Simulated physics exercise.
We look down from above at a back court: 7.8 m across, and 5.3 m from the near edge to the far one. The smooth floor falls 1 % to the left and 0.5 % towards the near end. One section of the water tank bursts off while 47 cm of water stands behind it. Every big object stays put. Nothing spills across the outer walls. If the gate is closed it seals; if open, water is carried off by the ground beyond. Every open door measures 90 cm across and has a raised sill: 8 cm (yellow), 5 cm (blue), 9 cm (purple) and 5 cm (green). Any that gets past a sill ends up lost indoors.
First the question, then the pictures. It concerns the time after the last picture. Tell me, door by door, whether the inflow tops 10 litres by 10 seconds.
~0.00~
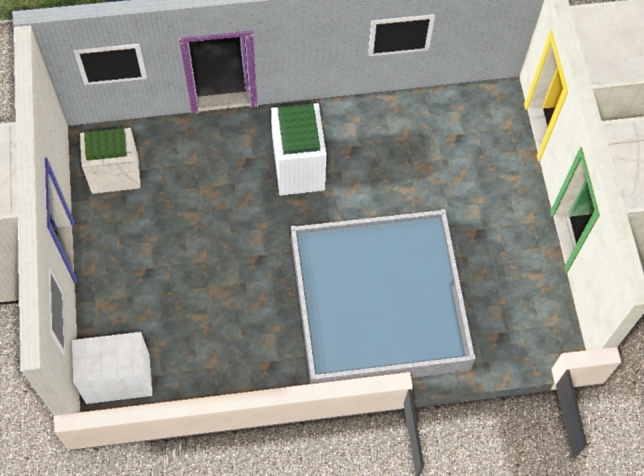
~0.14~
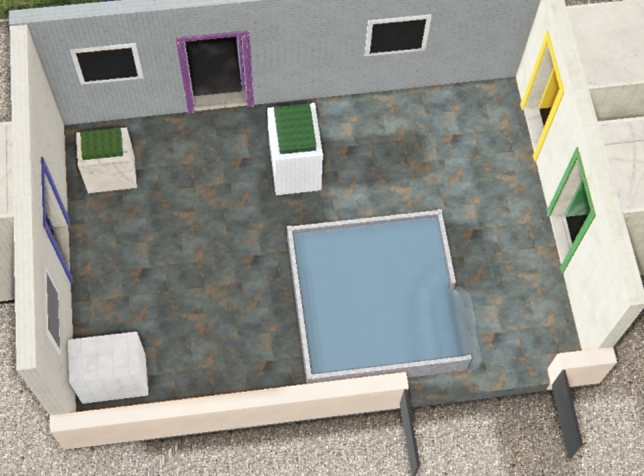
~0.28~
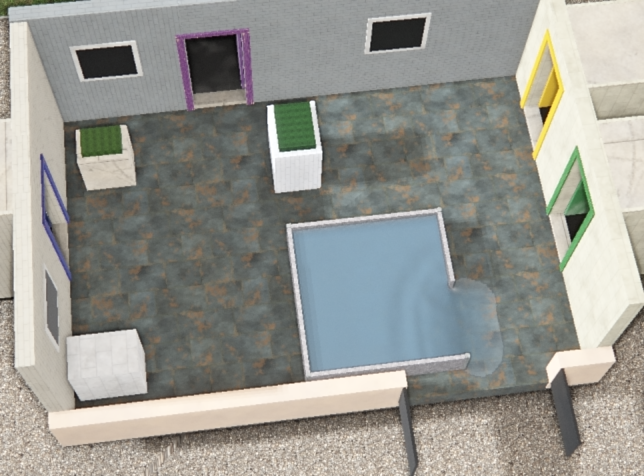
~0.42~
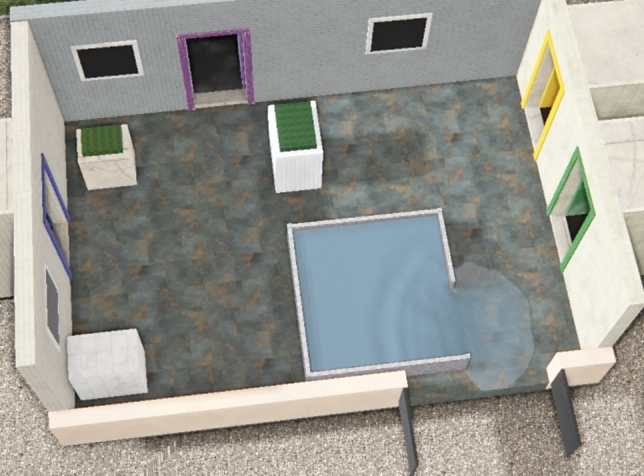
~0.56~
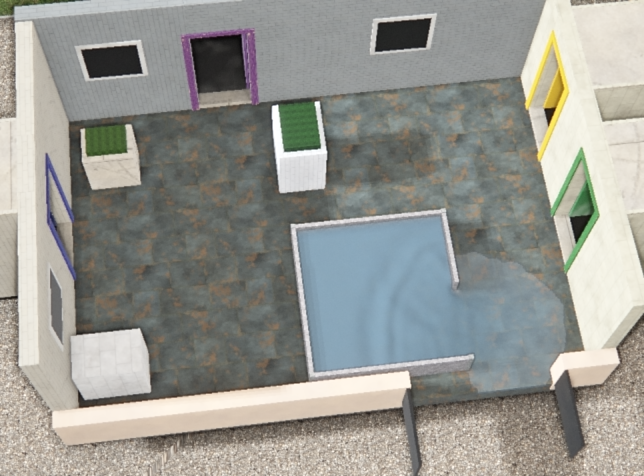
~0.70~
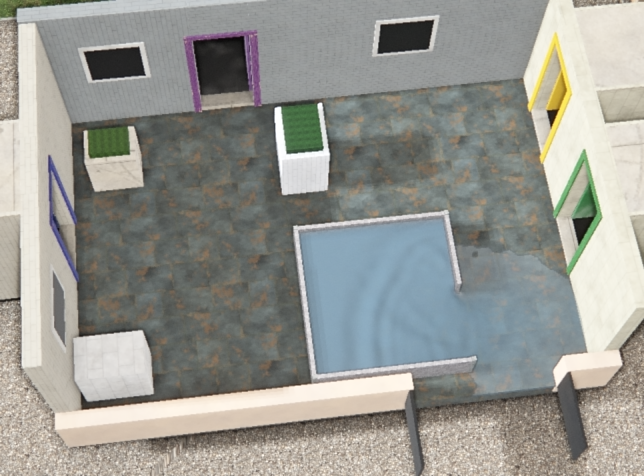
At the end, the yellow door stops short of the limit. The blue door stops short of the limit. The purple door stops short of the limit. The green door overruns the limit.
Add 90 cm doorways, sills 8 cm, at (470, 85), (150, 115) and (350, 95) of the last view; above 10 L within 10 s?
In sequence the answers are more than that, less than that and less than that.
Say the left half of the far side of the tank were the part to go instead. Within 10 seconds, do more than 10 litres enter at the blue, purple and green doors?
The blue door comes out more than that, the purple door less than that and the green door less than that.
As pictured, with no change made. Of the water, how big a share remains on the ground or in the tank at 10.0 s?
About 66 per cent.
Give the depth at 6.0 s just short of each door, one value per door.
You'd get yellow at 4 cm, blue at 0 cm, purple at 2 cm, and green at 9 cm.
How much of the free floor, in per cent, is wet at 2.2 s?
Covered: Roughly 15 per cent.
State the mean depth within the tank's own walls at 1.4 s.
Mean depth: About 37 cm.
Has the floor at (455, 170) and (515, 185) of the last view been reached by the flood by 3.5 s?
I'd say drenched, then drenched.
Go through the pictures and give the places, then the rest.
The water tank at (380, 294) is whole and still, 47 cm deep, in the first frame.
The front is at (460, 291), 0.7 m from the gap at (456, 327); 0.3 m2 of floor is under water; 47 cm left at the back of the water tank, in the second frame.
The front is at (481, 287), 0.9 m from the gap at (454, 327); 0.8 m2 of floor is under water; 47 cm left at the back of the water tank, in the third frame.
Water pours out at (455, 327) and has run 1.2 m, to (522, 300); typically 6 cm deep outside, 47 cm at the water tank's back, in the fourth frame.
The front is at (557, 305), 1.7 m from the gap at (458, 328); 2.7 m2 of floor is under water; 47 cm left at the back of the water tank, in the fifth frame.
Water pours out at (461, 329) and has run 2.0 m, to a hidden place; typically 5 cm deep outside, 47 cm at the water tank's back, in the sixth frame.
After 1.4 s water covers 10 % of the floor and is deepest (36 cm) near (574, 368); yellow door not reached, blue door not reached, purple door not reached, green door 11 cm at the sill, 2 L in.
After 2.2 s water covers 15 % of the floor and is deepest (32 cm) near (560, 358); yellow door not reached, blue door not reached, purple door not reached, green door 12 cm at the sill, 16 L in.
After 3.5 s water covers 30 % of the floor and is deepest (24 cm) near (585, 366); yellow door 5 cm at the sill, 0 L in, blue door not reached, purple door not reached, green door 12 cm at the sill, 50 L in.
After 6.0 s water covers 40 % of the floor and is deepest (18 cm) near (574, 368); yellow door 4 cm at the sill, 0 L in, blue door not reached, purple door 2 cm at the sill, 0 L in, green door 9 cm at the sill, 85 L in.
After 10.0 s water covers 65 % of the floor and is deepest (10 cm) near (562, 369); yellow door 5 cm at the sill, 1 L in, blue door 3 cm at the sill, 0 L in, purple door 4 cm at the sill, 0 L in, green door 6 cm at the sill, 101 L in.
